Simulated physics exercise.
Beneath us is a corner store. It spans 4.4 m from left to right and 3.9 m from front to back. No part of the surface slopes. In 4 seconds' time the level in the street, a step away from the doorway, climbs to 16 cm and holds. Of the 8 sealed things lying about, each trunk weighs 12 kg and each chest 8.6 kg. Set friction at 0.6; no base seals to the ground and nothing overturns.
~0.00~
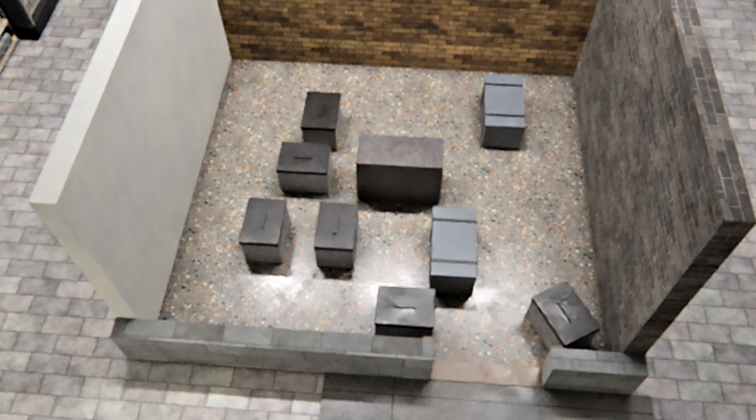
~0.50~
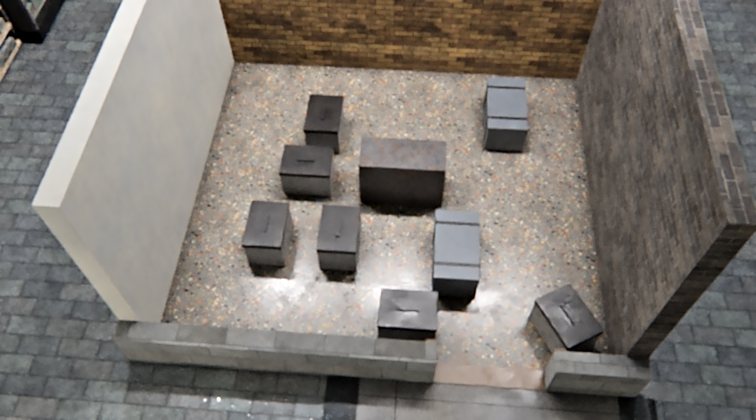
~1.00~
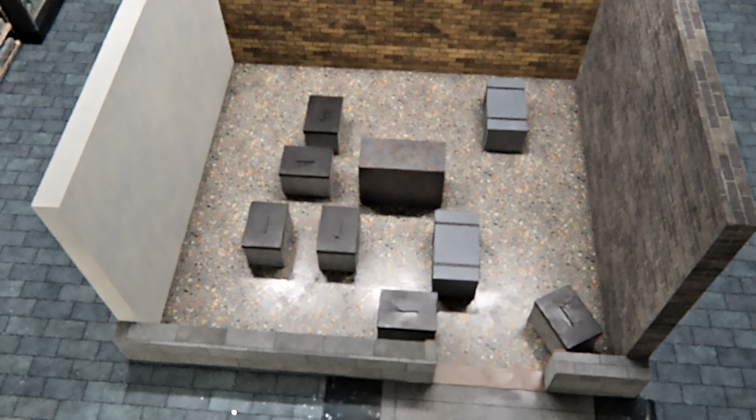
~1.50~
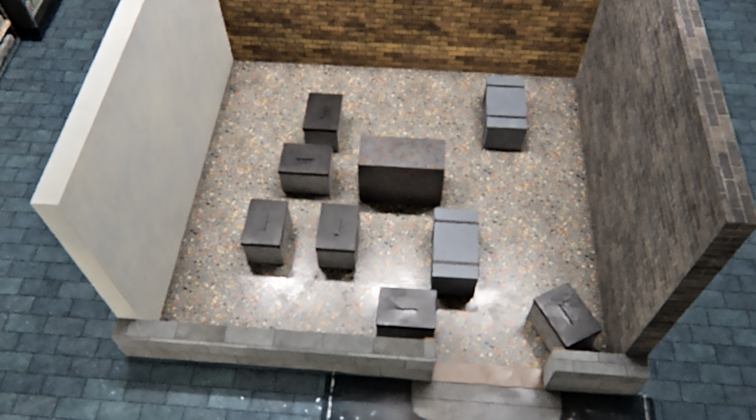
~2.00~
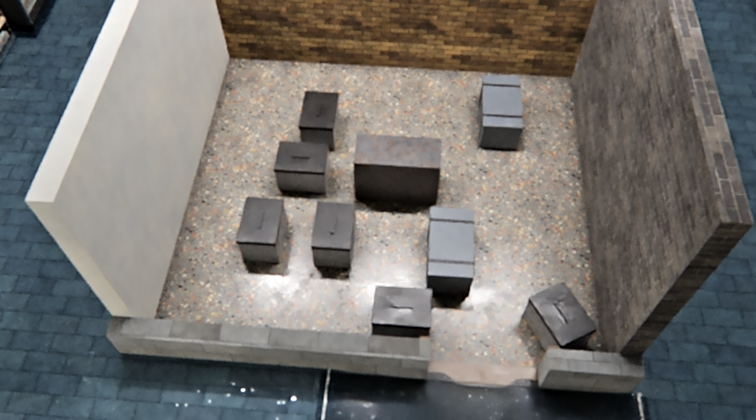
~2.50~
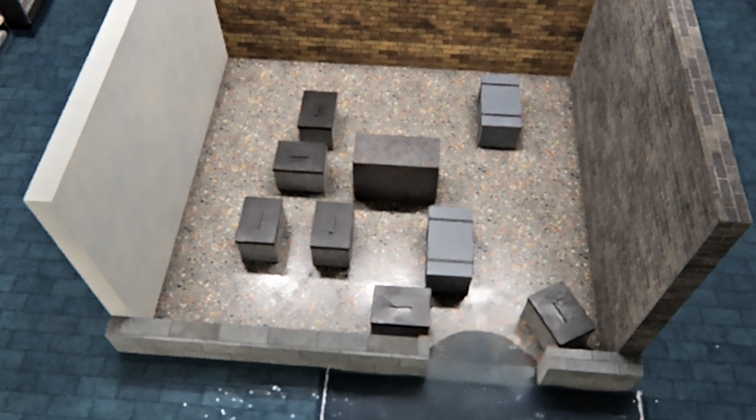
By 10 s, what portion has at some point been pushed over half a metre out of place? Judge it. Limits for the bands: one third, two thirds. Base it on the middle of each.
The portion stays below a third.
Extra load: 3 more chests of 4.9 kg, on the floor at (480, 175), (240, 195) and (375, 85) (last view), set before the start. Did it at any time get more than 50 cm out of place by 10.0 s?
First one crosses the line, second one stays inside the line, third one crosses the line.
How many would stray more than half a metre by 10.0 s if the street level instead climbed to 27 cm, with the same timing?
Count under that change: 6.
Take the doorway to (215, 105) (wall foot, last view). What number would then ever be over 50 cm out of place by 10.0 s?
That would give 2.
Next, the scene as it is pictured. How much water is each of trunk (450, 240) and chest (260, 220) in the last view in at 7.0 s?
Some 5 cm at the first, some 1 cm at the second.
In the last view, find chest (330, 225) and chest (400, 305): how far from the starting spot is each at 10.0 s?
The first is 10 cm from its start, the second 20 cm.
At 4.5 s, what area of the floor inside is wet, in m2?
The covered patch comes to about 4.0 m2.
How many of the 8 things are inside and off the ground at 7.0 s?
At that time the total is 1.
After 3.5 s 0 of 8 are over 50 cm from their spots; 0 afloat.
After 4.5 s 0 of 8 are over 50 cm from their spots; 0 afloat.
After 7.0 s 0 of 8 are over 50 cm from their spots; 1 afloat.
After 10.0 s 1 of 8 are over 50 cm from their spots, and 1 have been at some point; 3 afloat.
